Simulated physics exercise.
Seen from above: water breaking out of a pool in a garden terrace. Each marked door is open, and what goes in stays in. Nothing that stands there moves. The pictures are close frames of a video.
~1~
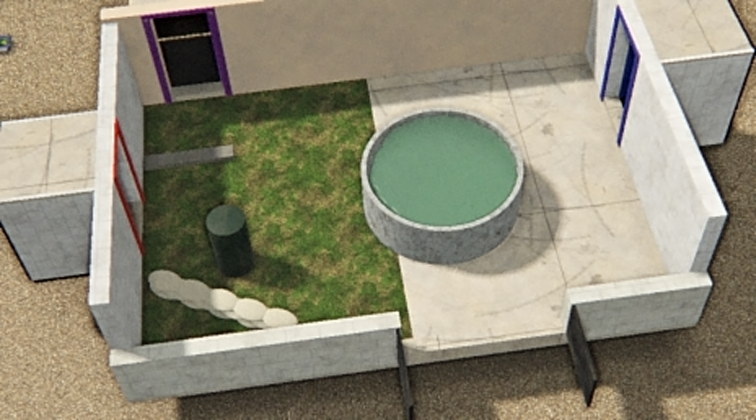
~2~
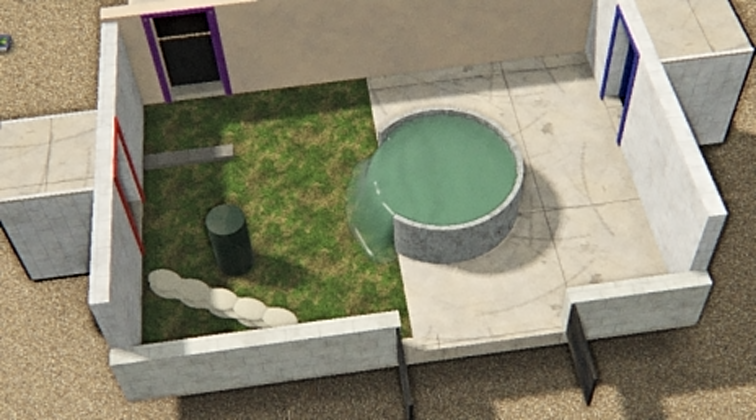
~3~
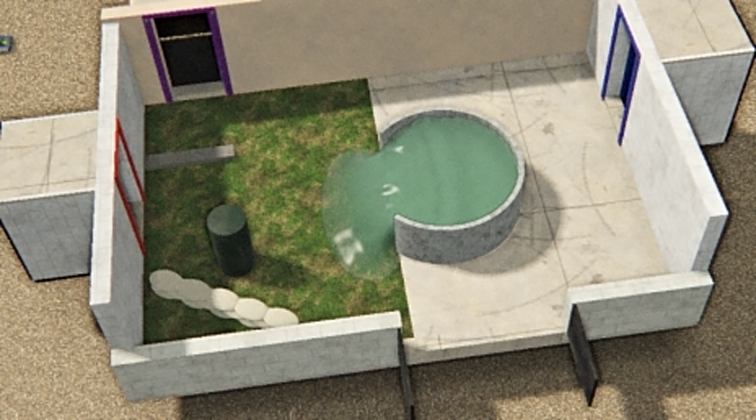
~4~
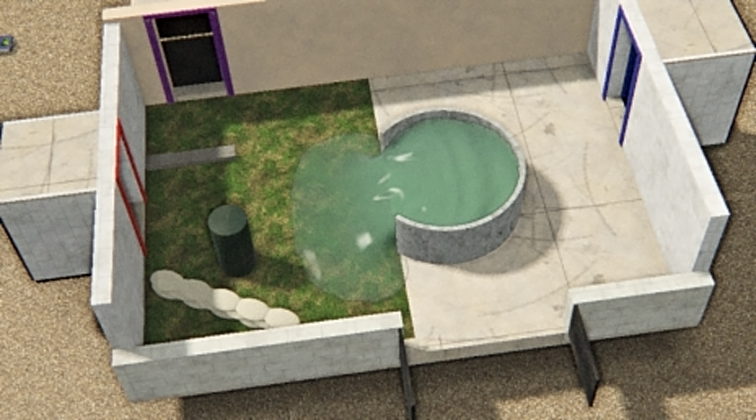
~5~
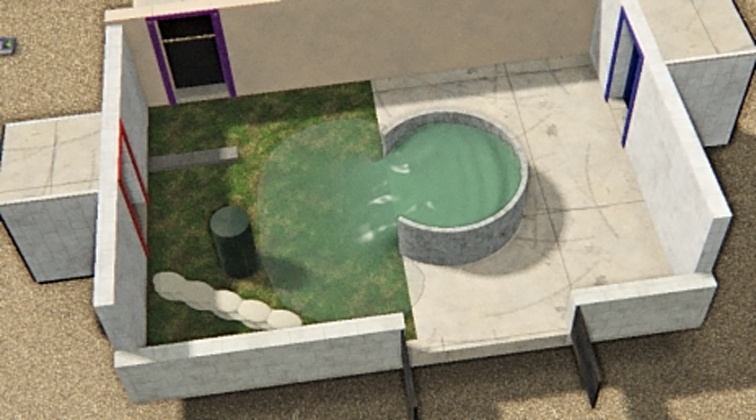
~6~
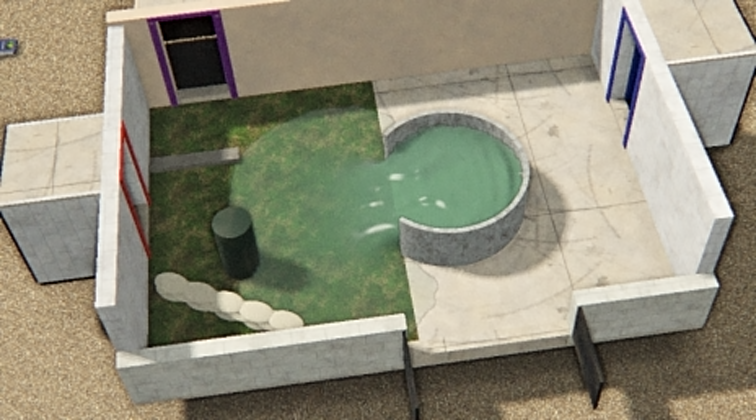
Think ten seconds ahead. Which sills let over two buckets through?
One by one: The blue door holds within the limit; the red door floods; the purple door floods.
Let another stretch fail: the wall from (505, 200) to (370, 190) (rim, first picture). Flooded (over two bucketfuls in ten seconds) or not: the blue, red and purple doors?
In short: The blue one stays under; the red one holds; the purple one is under.
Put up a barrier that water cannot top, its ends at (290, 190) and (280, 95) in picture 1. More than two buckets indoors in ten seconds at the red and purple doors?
Then: The red door takes more; the purple door is under.
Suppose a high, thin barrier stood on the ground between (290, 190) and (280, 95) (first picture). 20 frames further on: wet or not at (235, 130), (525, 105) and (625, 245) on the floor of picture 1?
As listed: Covered, awash, dry.
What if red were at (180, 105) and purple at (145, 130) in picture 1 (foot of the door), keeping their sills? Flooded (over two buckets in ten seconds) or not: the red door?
My reading: Red door takes more.
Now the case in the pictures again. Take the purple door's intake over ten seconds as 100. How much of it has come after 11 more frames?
I make it 0 per cent.
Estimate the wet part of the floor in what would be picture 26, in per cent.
Roughly 60 per cent.
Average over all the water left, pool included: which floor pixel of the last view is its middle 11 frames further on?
Around (330, 214).
A moment on, water covers 40 % of the floor; the blue door not reached, the red door not reached, the purple door not reached.
Next, water covers 45 % of the floor; the blue door not reached, the red door over two buckets in, the purple door wet at the sill, nothing in.
Then, water covers 60 % of the floor; the blue door not reached, the red door far over two buckets in, the purple door under two buckets in.
Later, water covers 75 % of the floor; the blue door not reached, the red door far over two buckets in, the purple door over two buckets in.
In the end, water covers 95 % of the floor; the blue door wet at the sill, nothing in, the red door far over two buckets in, the purple door over two buckets in.
